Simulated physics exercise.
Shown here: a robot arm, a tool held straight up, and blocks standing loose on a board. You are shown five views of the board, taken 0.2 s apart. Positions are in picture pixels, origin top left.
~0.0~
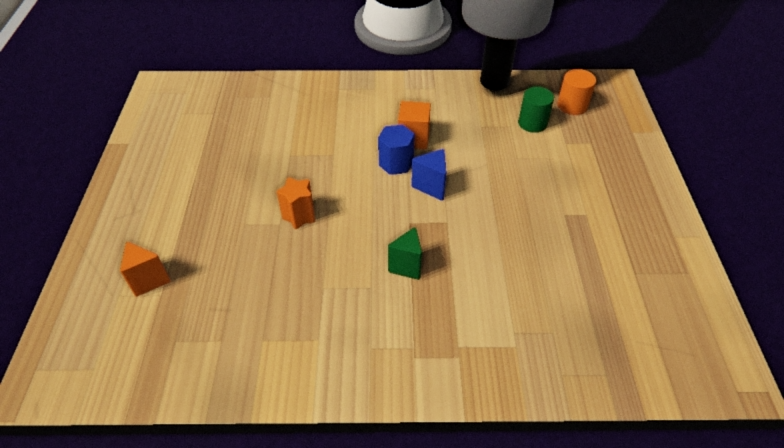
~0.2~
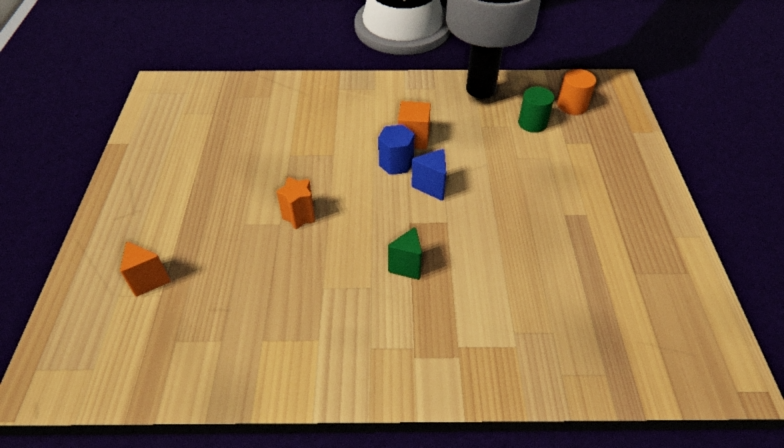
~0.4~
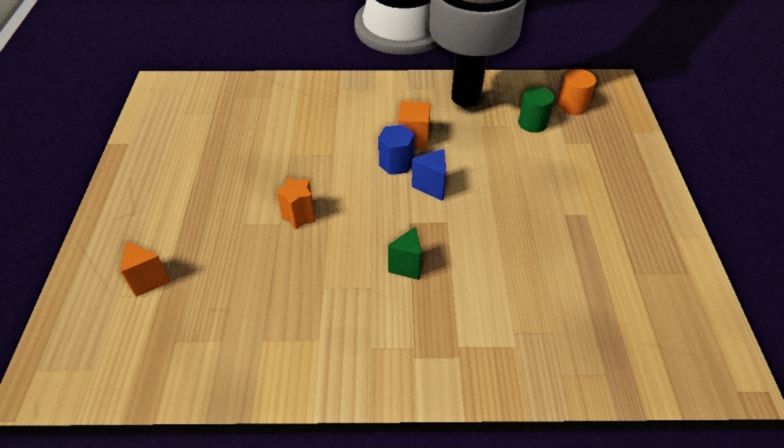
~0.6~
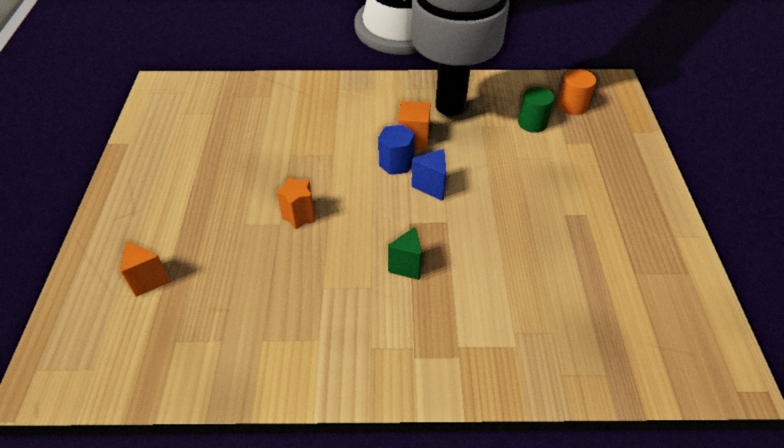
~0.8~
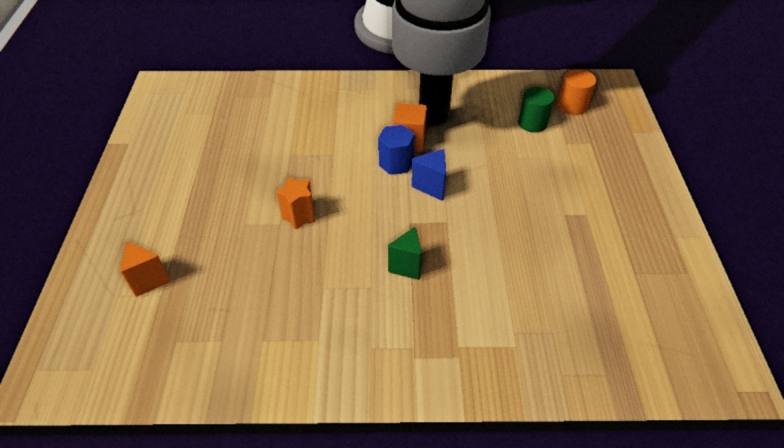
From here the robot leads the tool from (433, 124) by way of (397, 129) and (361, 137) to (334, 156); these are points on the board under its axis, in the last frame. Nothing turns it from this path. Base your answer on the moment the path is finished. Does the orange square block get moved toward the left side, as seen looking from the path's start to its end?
Yes - that is the case.
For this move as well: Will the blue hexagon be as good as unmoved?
In short: No.
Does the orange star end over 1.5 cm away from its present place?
No - that is not the case.
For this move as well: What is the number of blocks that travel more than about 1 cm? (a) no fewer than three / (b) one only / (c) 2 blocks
That would be c.
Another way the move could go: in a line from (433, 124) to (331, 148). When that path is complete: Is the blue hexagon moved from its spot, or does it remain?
Well, the blue hexagon shifts from its place.
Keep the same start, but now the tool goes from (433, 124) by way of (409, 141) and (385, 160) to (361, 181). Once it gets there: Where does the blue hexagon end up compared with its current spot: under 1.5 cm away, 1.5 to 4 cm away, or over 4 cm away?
It will move more than 4 cm.
What follows on the original path. One third of the way, tool (397, 120); blue hexagon (390, 145), turned 40° anticlockwise; orange square block (380, 123), turned 30° anticlockwise.
Two thirds of the way, tool (360, 128); blue hexagon (390, 146), turned 50° anticlockwise; orange square block (361, 130), turned 90° anticlockwise.
At the end, tool (333, 147); orange star unmoved; blue hexagon (391, 147), turned 55° anticlockwise; orange square block (352, 146), turned 150° anticlockwise.
